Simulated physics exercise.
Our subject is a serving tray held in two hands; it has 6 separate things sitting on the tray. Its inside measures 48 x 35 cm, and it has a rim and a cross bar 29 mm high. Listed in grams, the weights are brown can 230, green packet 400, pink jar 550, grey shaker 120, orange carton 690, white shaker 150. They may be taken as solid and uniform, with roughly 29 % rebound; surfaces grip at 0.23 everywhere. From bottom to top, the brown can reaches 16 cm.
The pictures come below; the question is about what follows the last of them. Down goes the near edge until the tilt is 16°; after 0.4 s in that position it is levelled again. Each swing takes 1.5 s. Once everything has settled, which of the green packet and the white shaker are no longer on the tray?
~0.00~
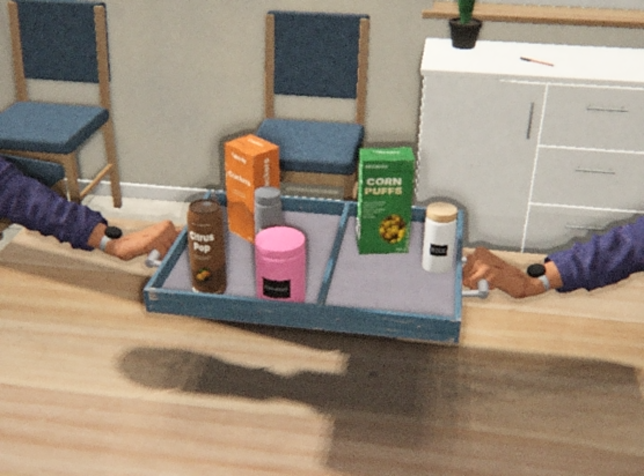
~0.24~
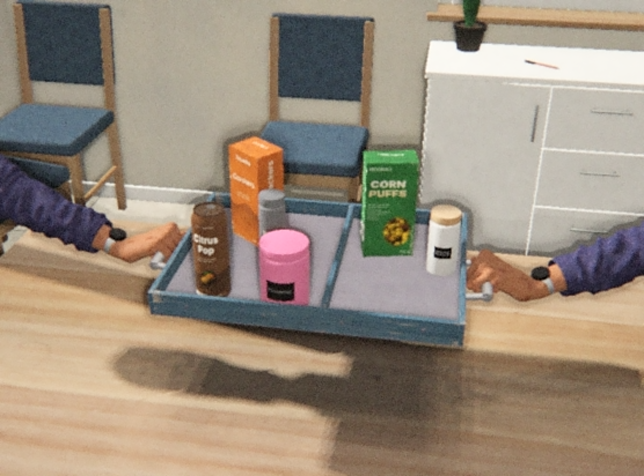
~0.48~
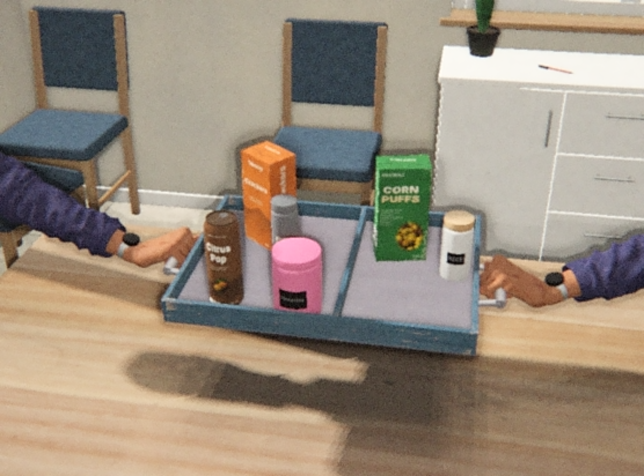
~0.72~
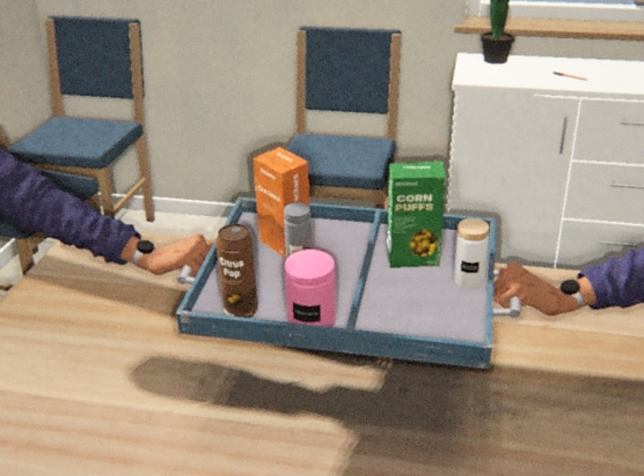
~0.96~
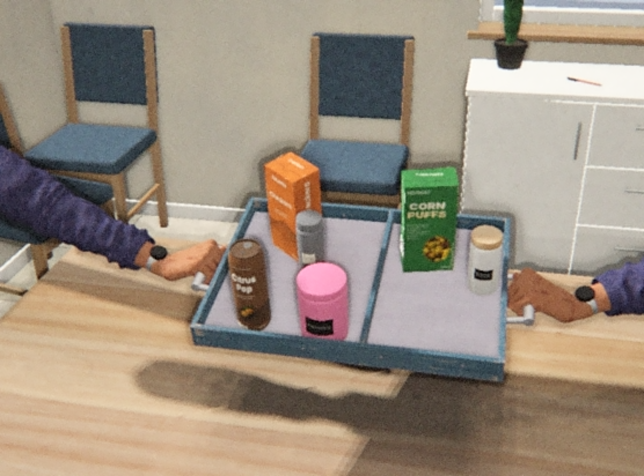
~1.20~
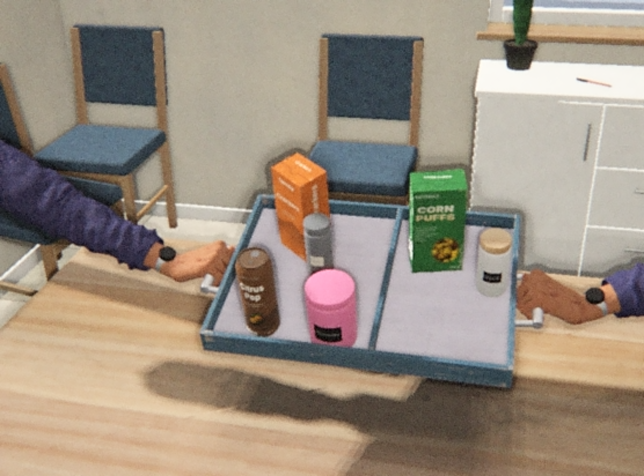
Outcome: The green packet ends up off it. The white shaker ends up riding along.
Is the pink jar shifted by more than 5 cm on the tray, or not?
As for the pink jar, it stays where it was.
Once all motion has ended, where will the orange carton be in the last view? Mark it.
It ends up near (273, 257).
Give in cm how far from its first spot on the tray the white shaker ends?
Around 17 centimetres.
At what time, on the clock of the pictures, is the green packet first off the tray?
It happens near 2.3 s.
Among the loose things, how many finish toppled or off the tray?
I make it 1.
After 1.90 s, tray at 16°, near edge down; green packet slid 14 cm near (425, 283); white shaker slid 11 cm near (490, 314); orange carton slid 13 cm.
After 2.40 s, tray at 14°, near edge down; green packet now off the tray; white shaker slid 17 cm near (489, 338); grey shaker slid 16 cm.
At rest (4.0 s), off the tray, green packet; not toppled but over 5 cm from the start, grey shaker, orange carton and white shaker; the other 2 in place, give or take 5 cm. Seen from the same camera at the end, white shaker near (491, 315).
